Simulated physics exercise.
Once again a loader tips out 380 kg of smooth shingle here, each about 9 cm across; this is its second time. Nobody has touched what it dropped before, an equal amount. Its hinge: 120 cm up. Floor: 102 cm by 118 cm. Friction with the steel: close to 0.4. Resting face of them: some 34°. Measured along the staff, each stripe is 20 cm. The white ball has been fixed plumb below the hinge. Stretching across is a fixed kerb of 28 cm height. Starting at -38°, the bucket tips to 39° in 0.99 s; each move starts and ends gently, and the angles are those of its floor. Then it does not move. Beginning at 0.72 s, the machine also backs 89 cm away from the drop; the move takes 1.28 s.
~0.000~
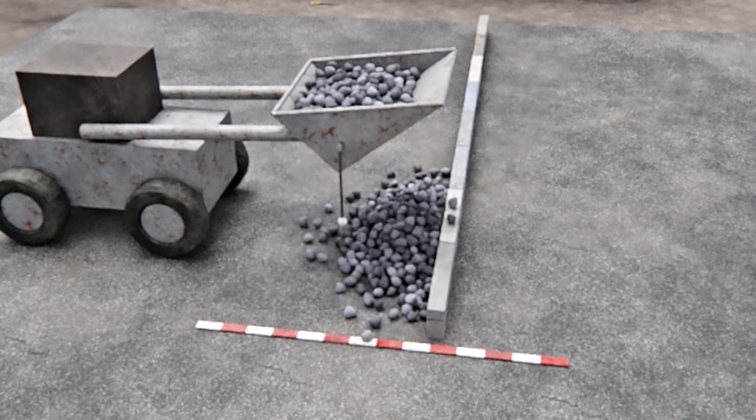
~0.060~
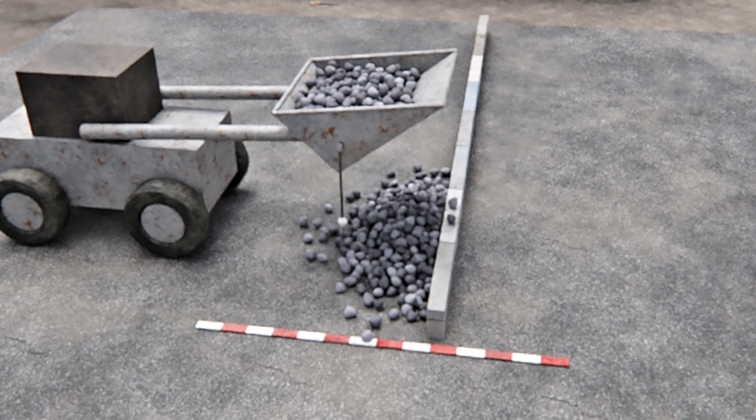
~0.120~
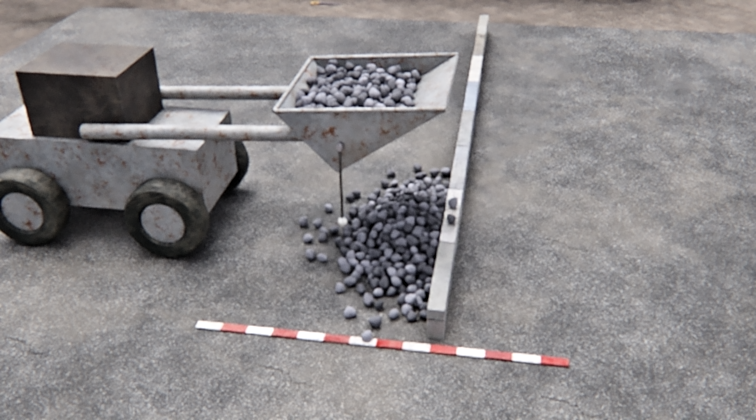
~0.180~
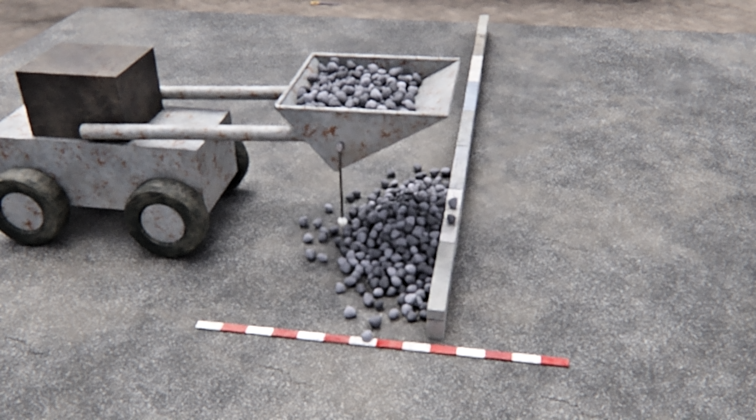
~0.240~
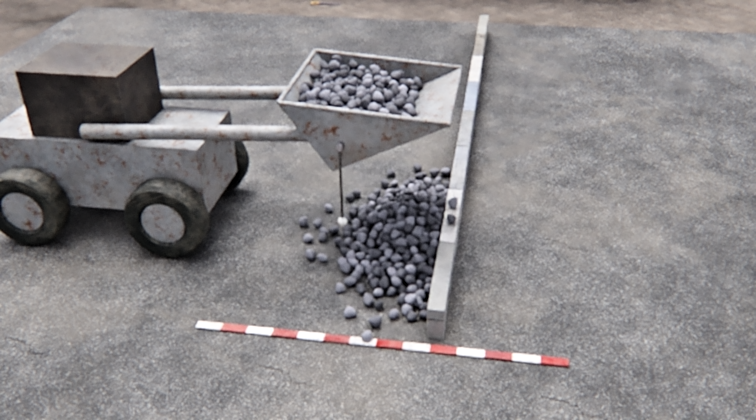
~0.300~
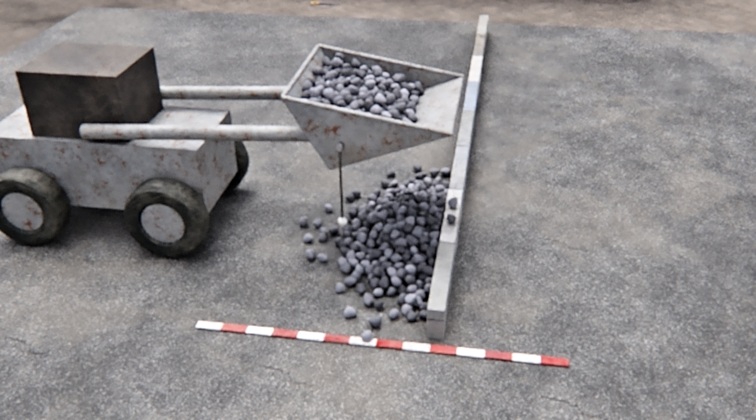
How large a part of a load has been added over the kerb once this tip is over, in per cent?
Around 14 per cent is added.
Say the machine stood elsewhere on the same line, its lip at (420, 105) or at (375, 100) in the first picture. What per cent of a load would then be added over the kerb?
Some 5 percent, and then 0 percent.
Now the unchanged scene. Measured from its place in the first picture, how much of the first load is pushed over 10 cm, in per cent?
Roughly 15 per cent of them.
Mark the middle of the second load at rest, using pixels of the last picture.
They settle centred around (412, 221).
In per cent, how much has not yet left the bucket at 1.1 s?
Roughly 65 per cent is still inside.
After 0.7 s the floor is at 27°; in per cent of one load, 100 in the bucket, 100 on this side of the kerb; the foremost stones are at (441, 232).
After 1.1 s the floor is at 39°; in per cent of one load, 64 in the bucket, 136 on this side of the kerb; the foremost stones are at (451, 205).
After 2.5 s the floor is at 39°; in per cent of one load, 0 in the bucket, 186 on this side of the kerb, 14 over the kerb; the foremost stones are at (595, 244).
After 5.2 s the floor is at 39°; in per cent of one load, 0 in the bucket, 186 on this side of the kerb, 14 over the kerb; the foremost stones are at (595, 244). Net gain over the kerb, 14.
